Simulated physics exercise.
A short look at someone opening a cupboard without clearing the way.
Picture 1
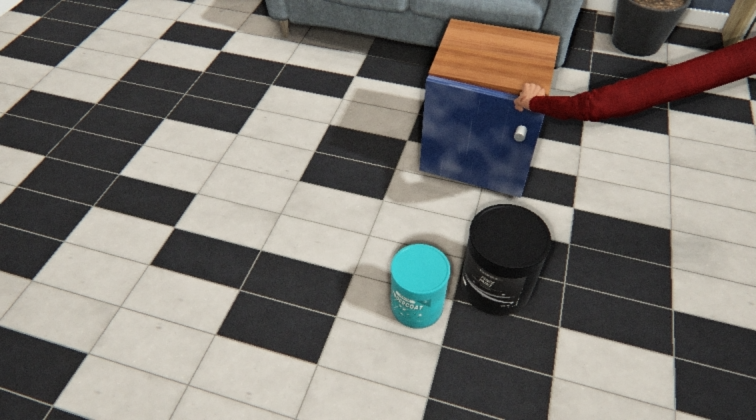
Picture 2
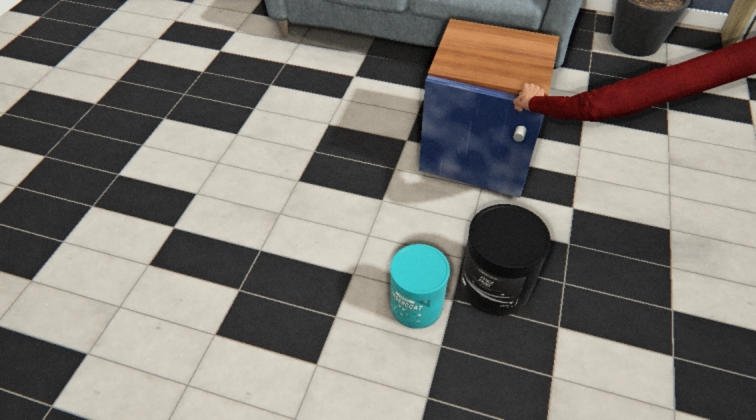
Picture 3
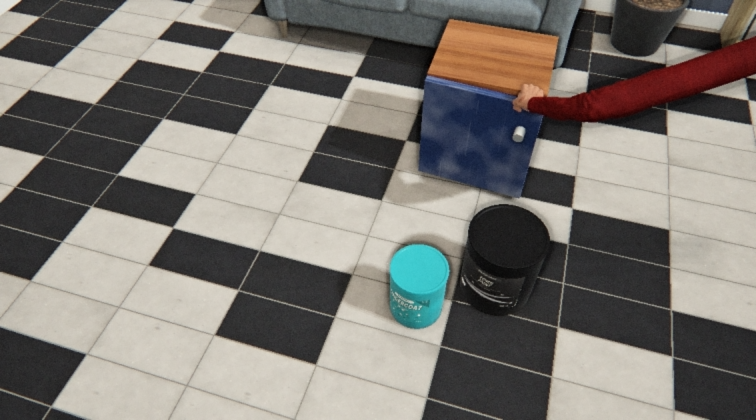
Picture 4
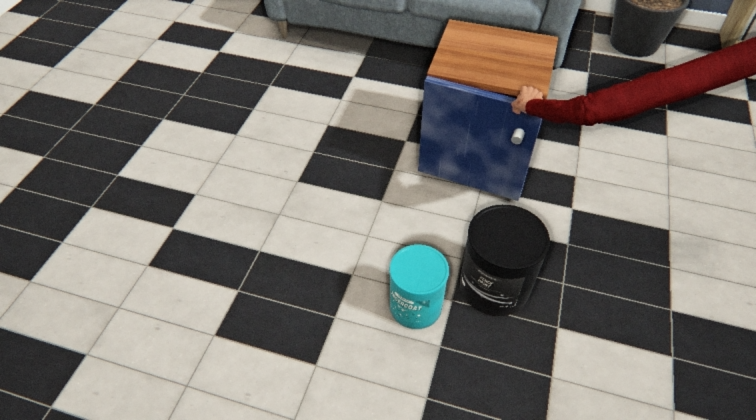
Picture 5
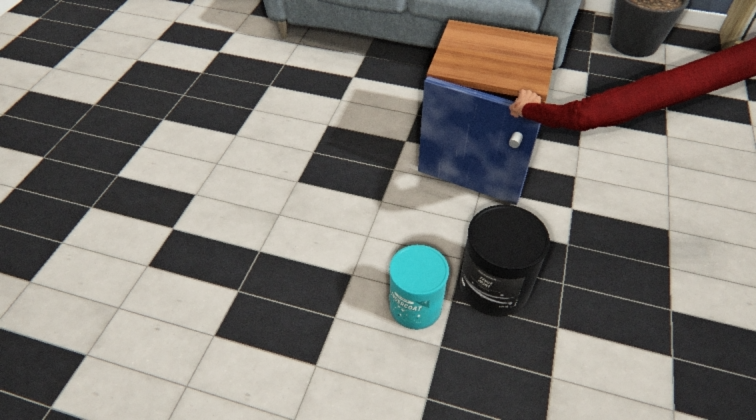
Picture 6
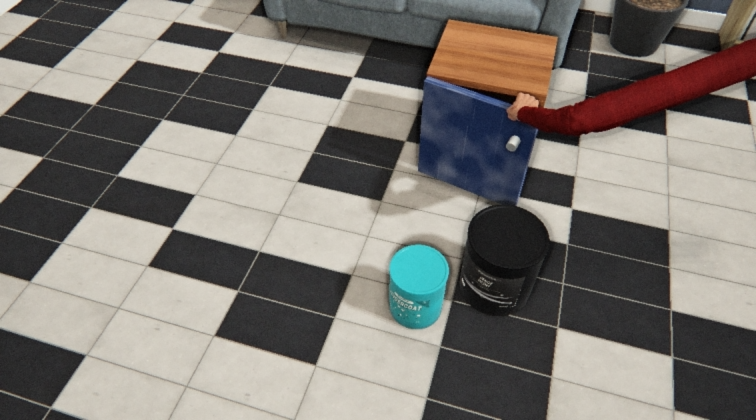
An arm in a red sleeve held the top edge of a small cupboard's blue door and slowly pulled it slightly open, while a turquoise pail and a black pail stood still on the checkered floor in front.
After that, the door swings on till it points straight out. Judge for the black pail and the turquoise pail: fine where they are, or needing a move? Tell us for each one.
I'd say the black pail is in the clear. I'd say the turquoise pail is in the clear.
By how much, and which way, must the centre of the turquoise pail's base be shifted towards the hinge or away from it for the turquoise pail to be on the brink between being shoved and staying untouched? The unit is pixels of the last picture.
The switch comes 28 pixels further up.
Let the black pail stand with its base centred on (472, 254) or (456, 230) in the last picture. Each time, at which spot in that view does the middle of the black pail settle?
Somewhere near (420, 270), and then near (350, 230).
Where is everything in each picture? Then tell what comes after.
In the first frame, door 4° open; black pail (503, 261); turquoise pail (419, 288); door (476, 144).
In the second frame, door 4° open; turquoise pail (418, 288); door (475, 144).
In the third frame, door 4° open; black pail (501, 262); door (474, 144).
In the fourth frame, door 6° open; turquoise pail (417, 288); door (474, 146).
In the fifth frame, door 9° open; black pail (501, 262); door (472, 148).
In the sixth frame, door 13° open; black pail (501, 262); turquoise pail (417, 288); door (471, 150).
Then, 0.76 s on from there, door 45° open; black pail at rest near (501, 262); turquoise pail at rest near (417, 288).
Then, 1.64 s on from there, door 83° open; black pail at rest near (501, 262); turquoise pail at rest near (417, 288).
In the end, the black pail stays untouched, near (501, 262); the turquoise pail stays untouched, near (417, 288).
